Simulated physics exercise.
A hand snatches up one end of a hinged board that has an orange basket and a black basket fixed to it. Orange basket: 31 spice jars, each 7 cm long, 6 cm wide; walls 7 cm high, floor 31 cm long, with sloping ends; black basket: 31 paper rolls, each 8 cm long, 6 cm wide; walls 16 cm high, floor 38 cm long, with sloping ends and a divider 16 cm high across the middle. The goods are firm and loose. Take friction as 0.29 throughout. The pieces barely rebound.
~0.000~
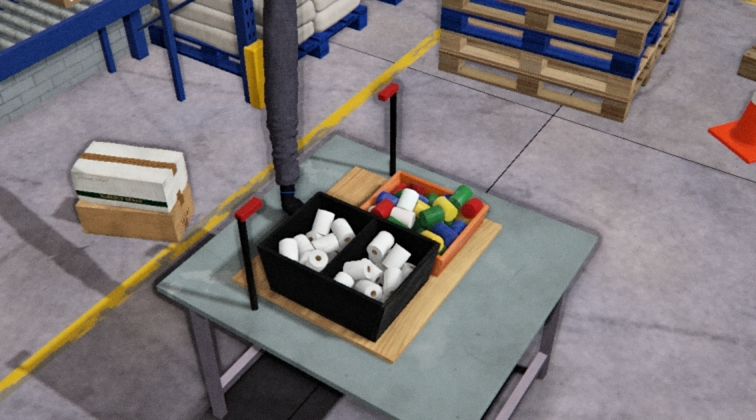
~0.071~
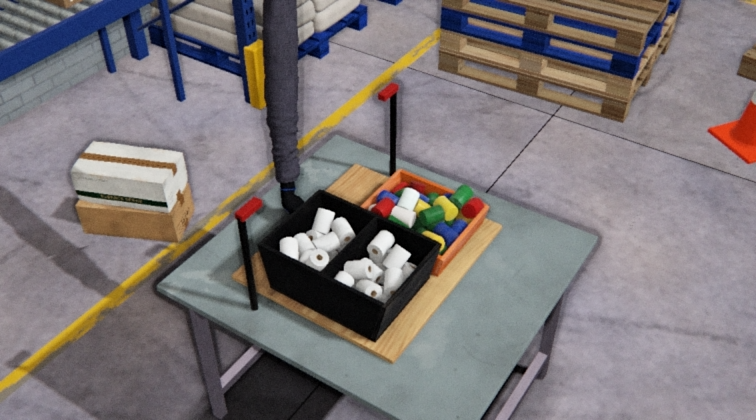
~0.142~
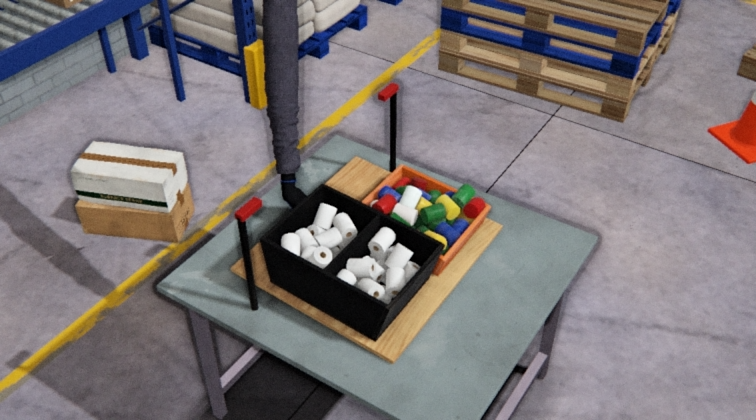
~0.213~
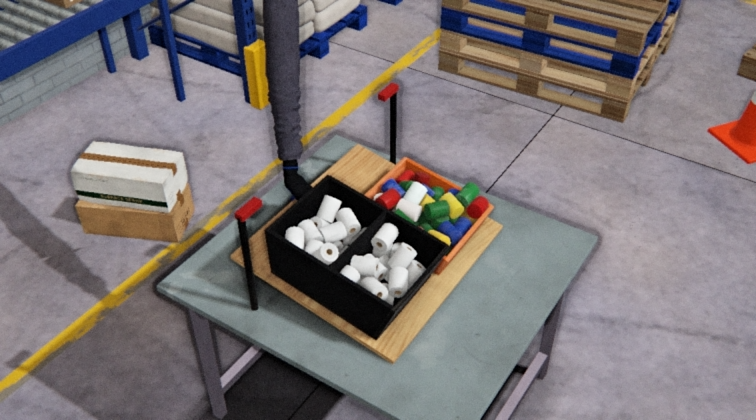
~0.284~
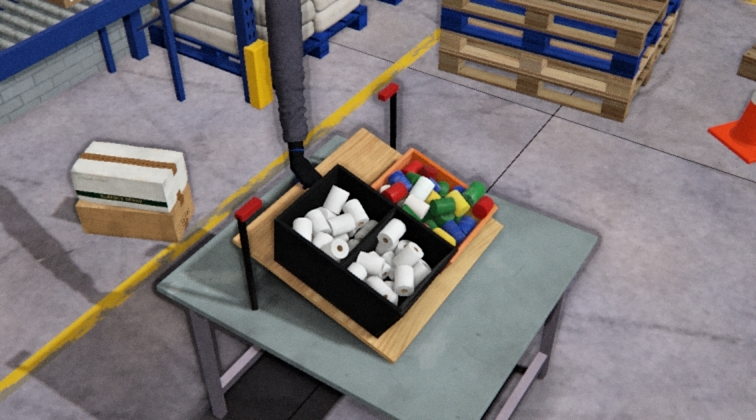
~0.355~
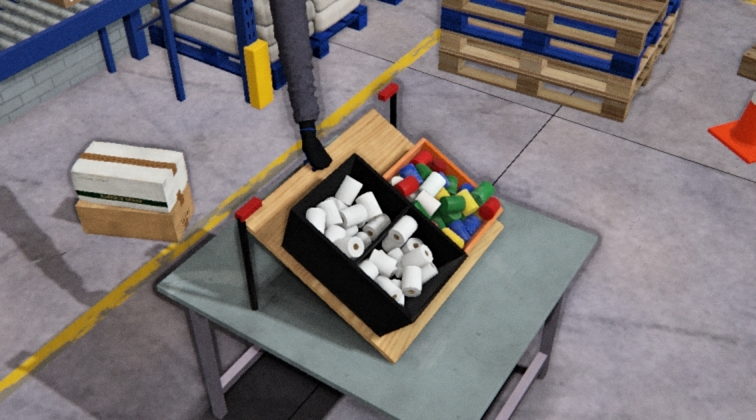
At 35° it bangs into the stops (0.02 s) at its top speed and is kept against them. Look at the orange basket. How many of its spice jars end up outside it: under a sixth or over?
It sheds more than a sixth of them.
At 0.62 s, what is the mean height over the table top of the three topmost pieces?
Some 38 cm up.
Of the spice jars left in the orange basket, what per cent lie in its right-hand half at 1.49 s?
About 80 per cent.
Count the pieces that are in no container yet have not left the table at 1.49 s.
Some 5 pieces.
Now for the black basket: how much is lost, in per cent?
Lost: Black basket 5 per cent.
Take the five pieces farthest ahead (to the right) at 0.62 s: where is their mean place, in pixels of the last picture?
Near (480, 251).
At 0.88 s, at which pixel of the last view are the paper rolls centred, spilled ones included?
Near (392, 266).
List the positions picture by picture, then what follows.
In the first picture (we follow the rim corner now nearest the camera), orange basket (its farthest corner) at (401, 172); black basket at (382, 305); tilt 0°; nothing out yet.
Orange basket at (401, 170); black basket at (383, 305); tilt 1°, in the second picture.
Orange basket at (403, 166); black basket at (387, 306); tilt 5°, in the third picture.
Orange basket at (407, 159); black basket at (393, 308); tilt 10°, in the fourth picture.
Orange basket at (414, 150); black basket at (401, 312); tilt 18°, in the fifth picture.
Orange basket at (425, 141); black basket at (412, 318); tilt 28°; nothing out yet, in the sixth picture.
After 0.39 s, the lift is arrested.
After 0.48 s, tilt 35°; 0 of 31 out of the orange basket and 0 of 31 out of the black basket.
After 0.62 s, tilt 35°; 3 of 31 out of the orange basket and 0 of 31 out of the black basket.
After 0.88 s, tilt 35°; 9 of 31 out of the orange basket and 2 of 31 out of the black basket.
When it is over (at 1.49 s), 9 of 31 out of the orange basket and 2 of 31 out of the black basket. Asked share, 9 of 31, 29 per cent.
